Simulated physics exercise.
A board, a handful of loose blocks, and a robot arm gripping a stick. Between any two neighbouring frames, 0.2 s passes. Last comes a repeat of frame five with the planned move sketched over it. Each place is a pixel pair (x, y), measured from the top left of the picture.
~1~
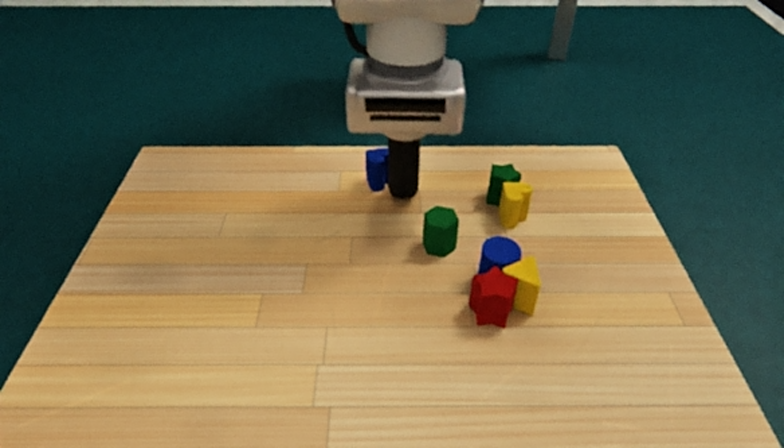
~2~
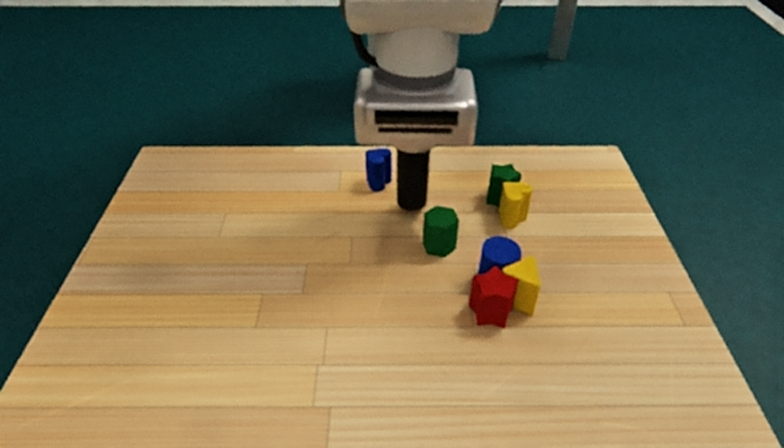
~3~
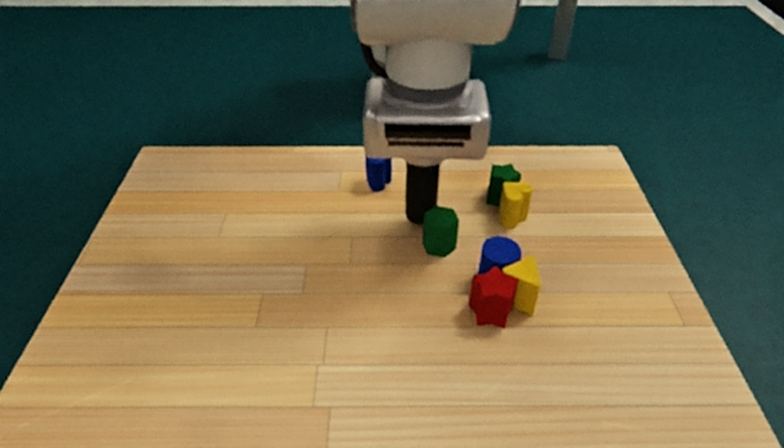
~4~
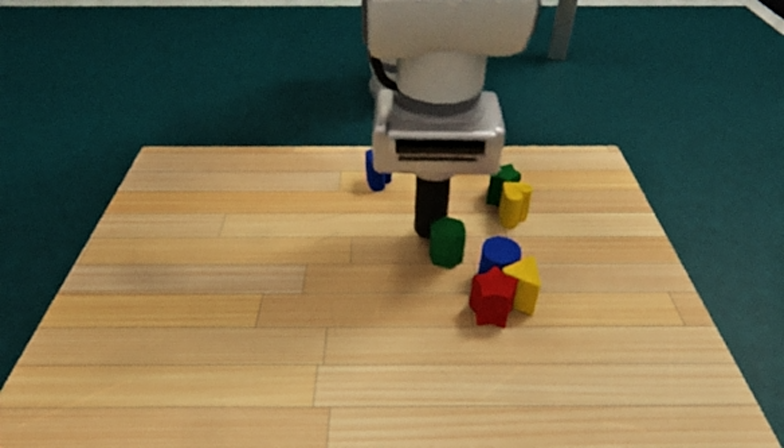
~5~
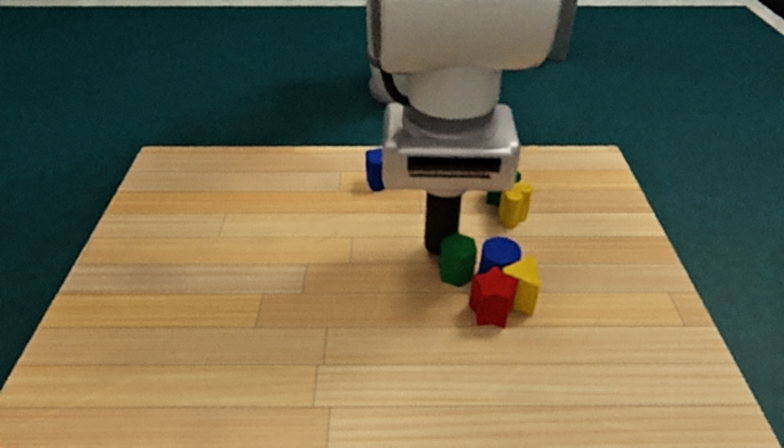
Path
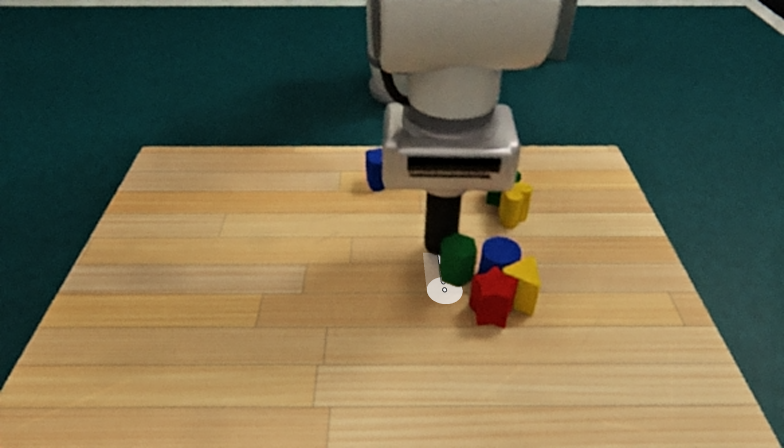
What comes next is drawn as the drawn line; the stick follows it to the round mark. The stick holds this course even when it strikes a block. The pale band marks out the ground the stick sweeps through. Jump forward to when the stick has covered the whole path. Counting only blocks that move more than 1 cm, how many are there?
I foresee two blocks being moved.
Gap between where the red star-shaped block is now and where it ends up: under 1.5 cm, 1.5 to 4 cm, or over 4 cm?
Verdict: From 1.5 to 4 cm.
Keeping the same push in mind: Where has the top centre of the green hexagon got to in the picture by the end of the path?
Roughly at (478, 279).
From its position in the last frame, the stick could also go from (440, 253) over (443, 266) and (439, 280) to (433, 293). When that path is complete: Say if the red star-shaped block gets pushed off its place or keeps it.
It is no longer where it was.
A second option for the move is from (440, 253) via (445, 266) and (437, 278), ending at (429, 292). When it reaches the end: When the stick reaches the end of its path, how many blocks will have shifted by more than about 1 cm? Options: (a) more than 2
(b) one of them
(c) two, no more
The one that fits is b, one of them.
The drawn path runs from (440, 253) directly to (445, 290).
On the path given first. Halfway along, stick at (442, 264); green hexagon at (469, 261), turned 15° anticlockwise.
At the end, stick at (445, 283); green hexagon at (478, 279), turned 25° anticlockwise; red star-shaped block at (511, 295), turned 25° anticlockwise; blue disc not moved.
